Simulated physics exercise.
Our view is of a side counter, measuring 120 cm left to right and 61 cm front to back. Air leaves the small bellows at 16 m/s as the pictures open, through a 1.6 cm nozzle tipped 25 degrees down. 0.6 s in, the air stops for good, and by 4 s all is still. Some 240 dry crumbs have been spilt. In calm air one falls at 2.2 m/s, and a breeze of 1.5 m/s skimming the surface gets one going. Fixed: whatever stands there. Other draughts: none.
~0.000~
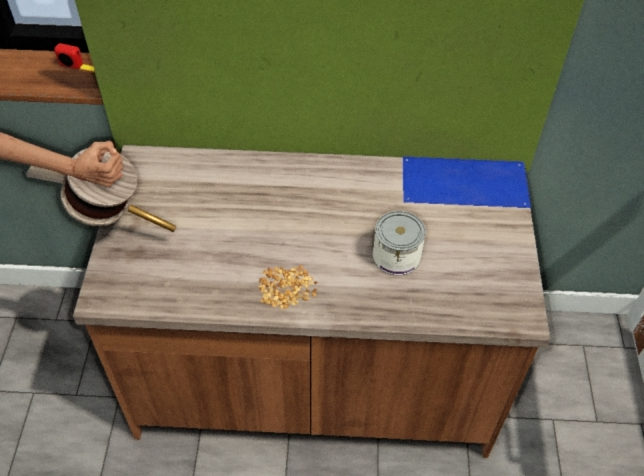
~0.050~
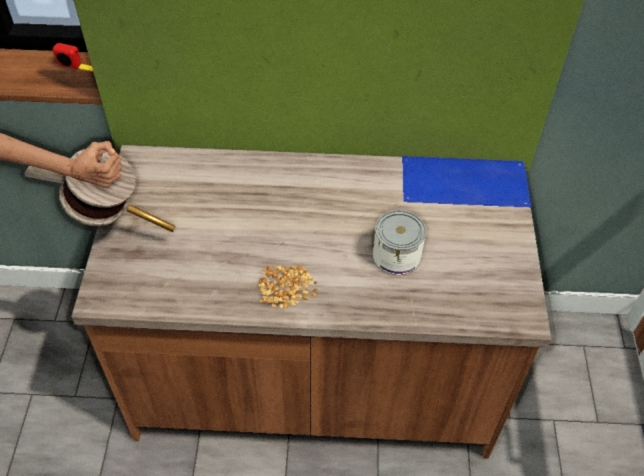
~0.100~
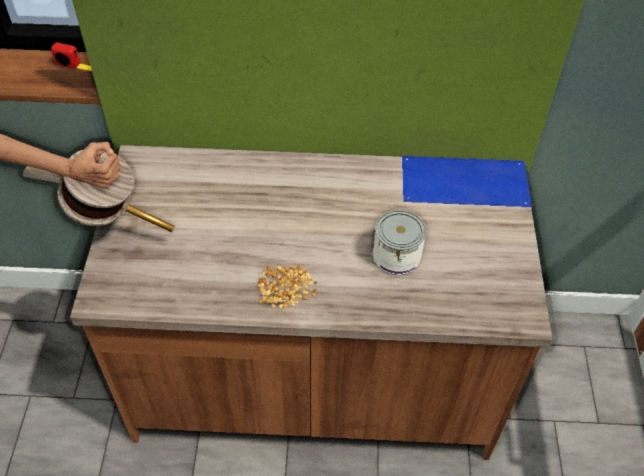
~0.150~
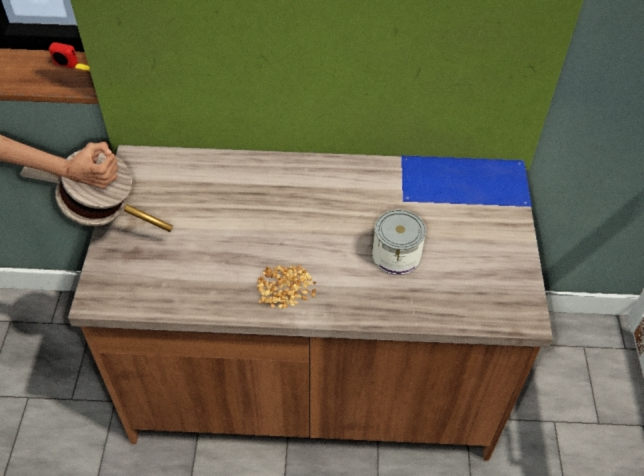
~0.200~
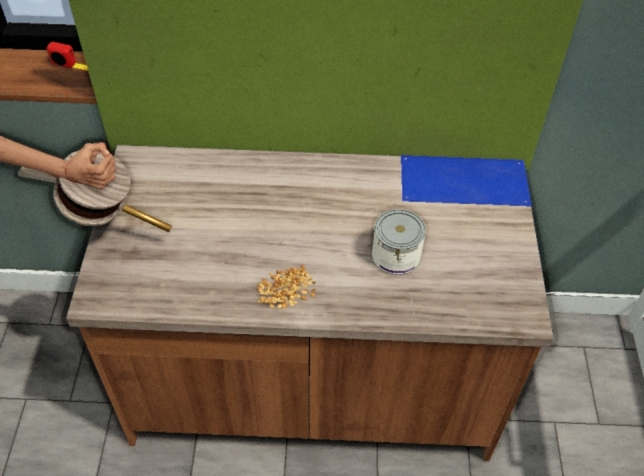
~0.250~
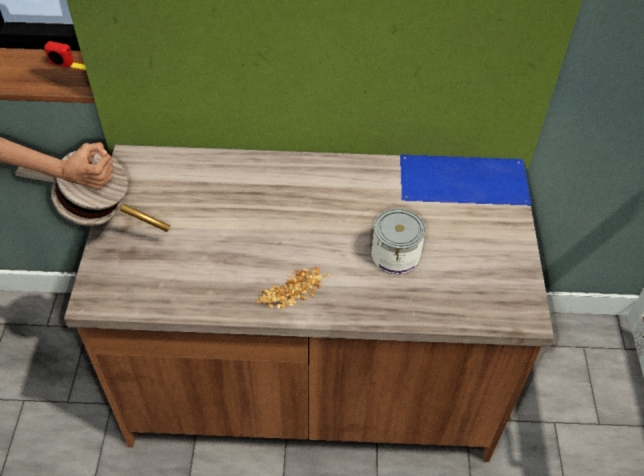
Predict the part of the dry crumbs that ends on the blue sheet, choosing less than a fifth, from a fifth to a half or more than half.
The share is below one fifth.
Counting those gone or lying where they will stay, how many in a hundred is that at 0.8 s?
About 60 per cent.
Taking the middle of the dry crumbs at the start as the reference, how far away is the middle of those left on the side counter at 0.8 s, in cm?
About 55 cm.
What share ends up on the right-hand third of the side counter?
It comes out near 10 in a hundred.
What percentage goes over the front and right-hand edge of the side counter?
Roughly 90 % front, roughly 5 % right-hand.
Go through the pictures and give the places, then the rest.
The middle of the dry crumbs is near (286, 285), none has stirred yet and the mouth of the small bellows is at (175, 229), in the first picture.
The middle of the dry crumbs is near (285, 285), none has stirred yet and the blue sheet is centred on (465, 181), in the second picture.
The middle of the dry crumbs is near (285, 285), none has stirred yet and the top of a tin is at (401, 229), in the third picture.
The middle of the dry crumbs is near (284, 285) and none has stirred yet, in the fourth picture.
The middle of the dry crumbs is near (285, 286), the farthest in sight from the small bellows is at (312, 295) and about 10 % have left their places, in the fifth picture.
The middle of the dry crumbs is near (294, 289), the farthest in sight from the small bellows is at (329, 276) and about 45 % have left their places, in the sixth picture.
After 0.8 s, 18 % are still on the top, 0 % are on the blue sheet; the middle of those left on the top is near (499, 321).
After 1.3 s, 9 % are still on the top, 0 % are on the blue sheet.
After 2.2 s, 9 % are still on the top, 0 % are on the blue sheet.
After 4.0 s, at the end, 0 % are on the blue sheet.
